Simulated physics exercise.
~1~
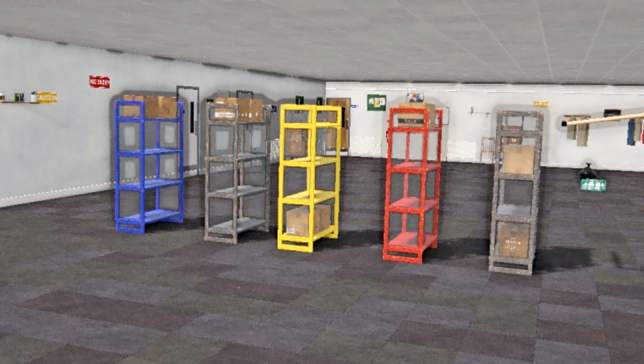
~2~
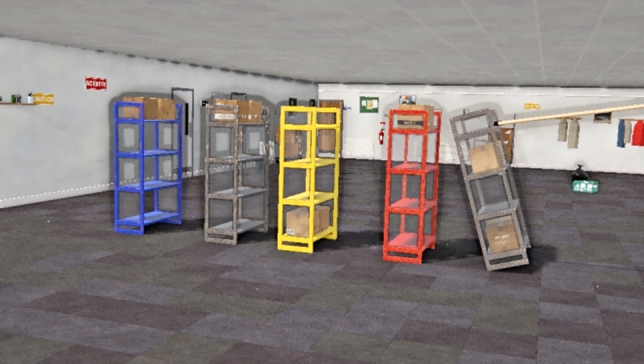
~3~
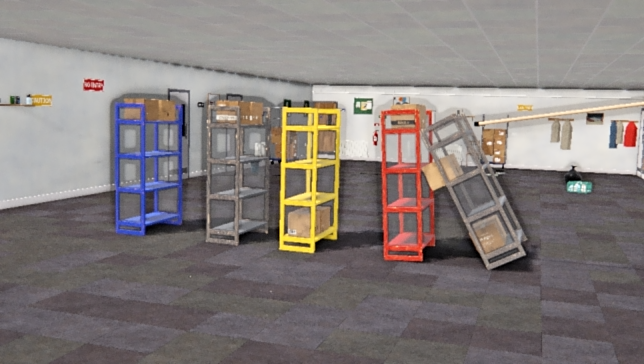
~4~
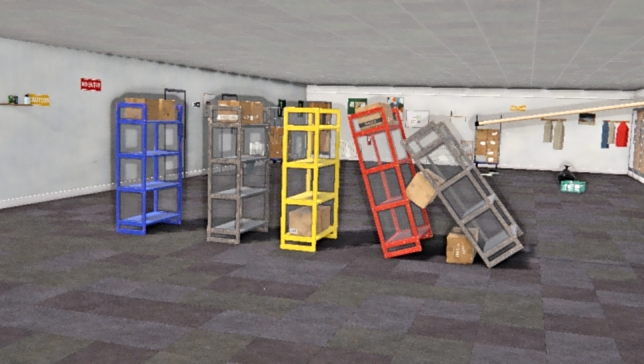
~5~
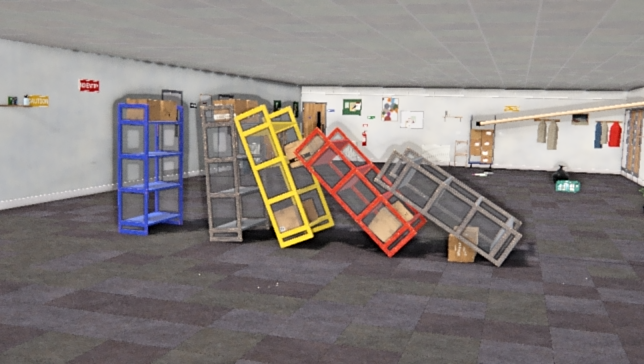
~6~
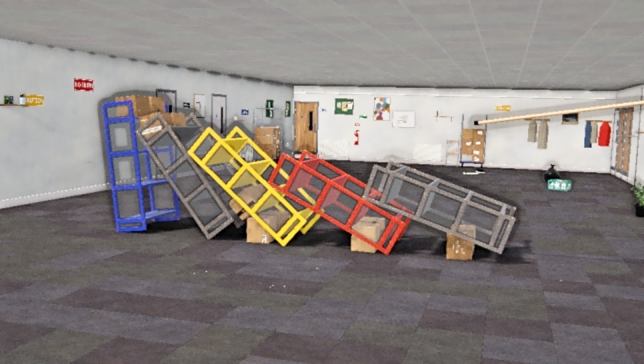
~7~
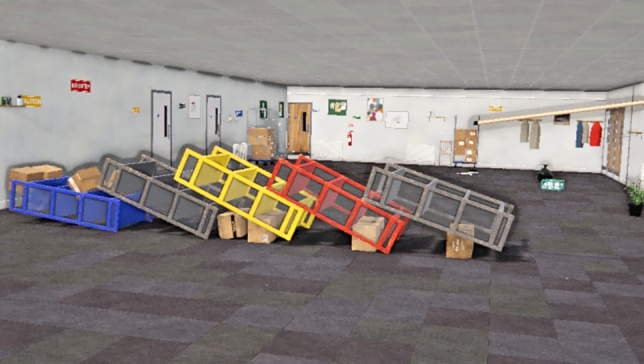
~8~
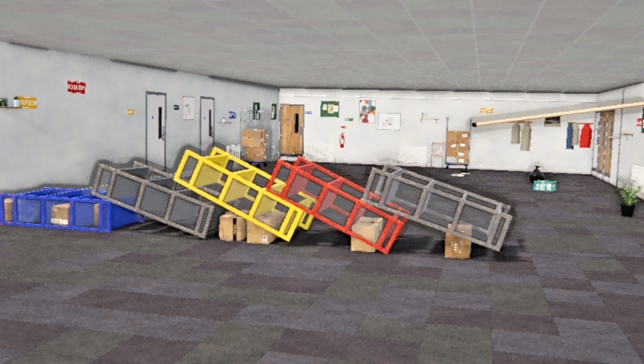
Five shelf units toppling leftward in turn from the right-hand grey one, spilling cartons, the blue one ending flat, the others leaning.
